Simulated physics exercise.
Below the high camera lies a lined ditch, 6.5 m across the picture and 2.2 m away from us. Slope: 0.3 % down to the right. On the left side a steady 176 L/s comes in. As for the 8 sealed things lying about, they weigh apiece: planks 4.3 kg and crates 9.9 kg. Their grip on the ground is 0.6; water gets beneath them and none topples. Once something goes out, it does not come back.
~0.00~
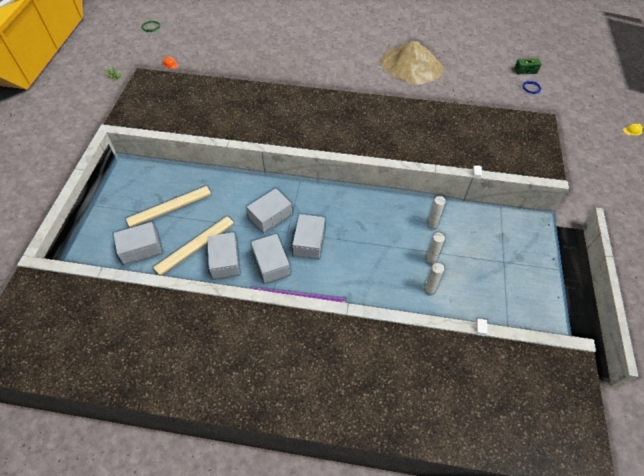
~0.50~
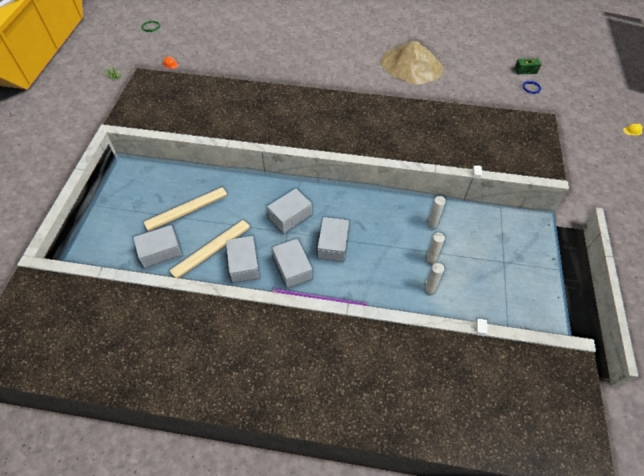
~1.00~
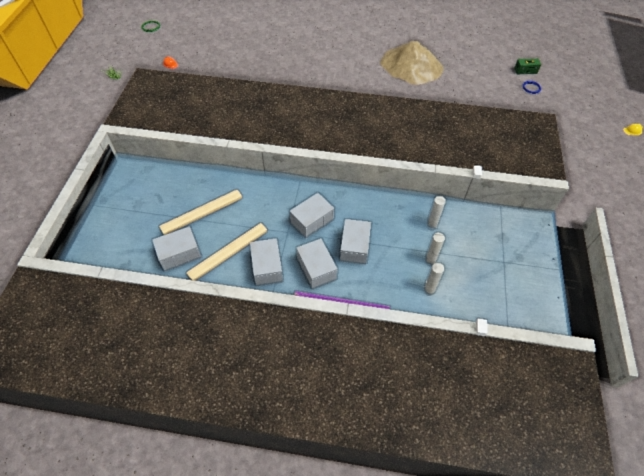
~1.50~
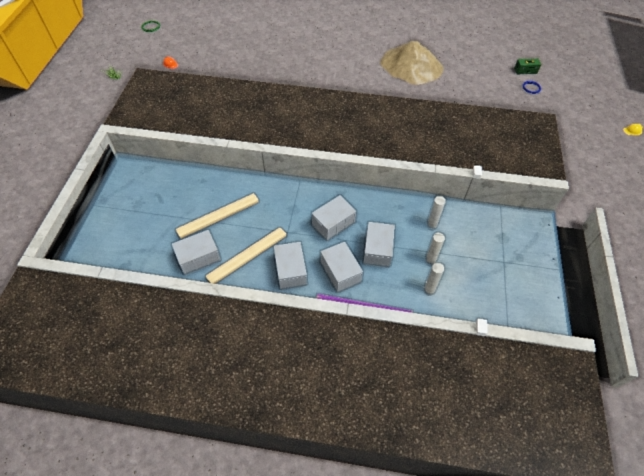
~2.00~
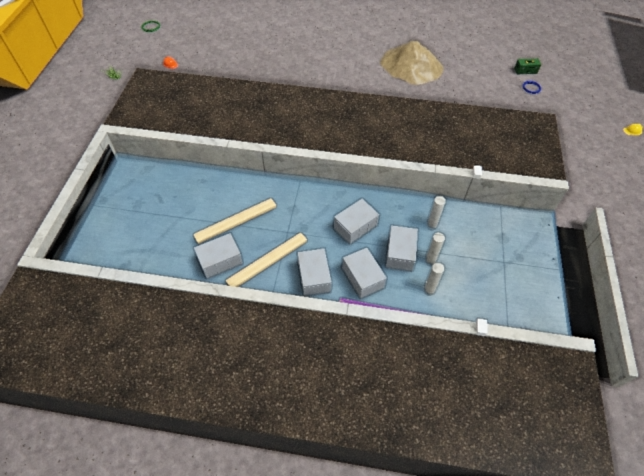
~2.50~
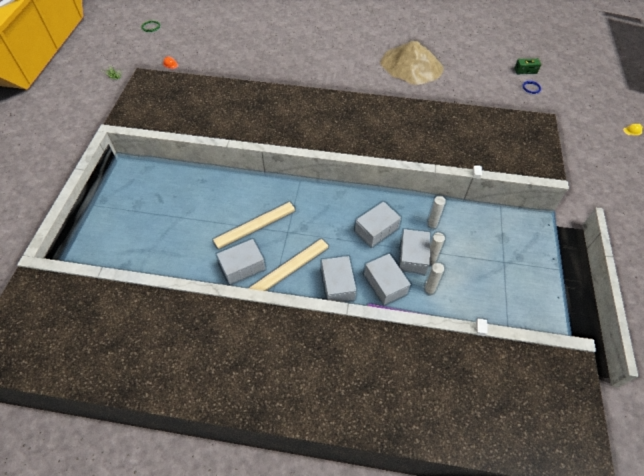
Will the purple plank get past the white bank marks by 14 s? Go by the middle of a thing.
Succeeds.
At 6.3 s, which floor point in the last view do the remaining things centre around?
Centre of the remaining things: Roughly (398, 275).
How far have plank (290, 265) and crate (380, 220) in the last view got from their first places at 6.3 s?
Log: Item 1 = 250 cm; item 2 = 200 cm.
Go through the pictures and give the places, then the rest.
In the first picture, the purple plank at (297, 298) floats; 14 cm deep round most things; 0 of 8 have shifted.
In the second picture, the purple plank at (319, 301) floats, 27 cm from its start; 13 cm deep round most things; 8 of 8 have shifted.
In the third picture, the purple plank at (341, 304), afloat, 55 cm from its start; about 1710 L in view; 8 of 8 have shifted.
In the fourth picture, the purple plank at (364, 307), afloat, 83 cm from its start; 13 cm deep round most things; 8 of 8 have shifted.
In the fifth picture, the purple plank at (387, 312), afloat, 112 cm from its start; 13 cm deep round most things; 8 of 8 have shifted.
In the sixth picture, the purple plank at (415, 318) floats, 148 cm from its start; about 1680 L in view; 8 of 8 have shifted.
After 3.5 s the purple plank is near (507, 330), 2.6 m from its start, afloat; 1 of 8 are over the mark; 8 afloat.
After 6.3 s the purple plank has gone out; 2 of 8 are over the mark; 6 afloat.
After 10.0 s the purple plank has gone out; 2 of 8 are over the mark; 6 afloat.
After 14.0 s the purple plank has gone out; 2 of 8 are over the mark; 6 afloat.
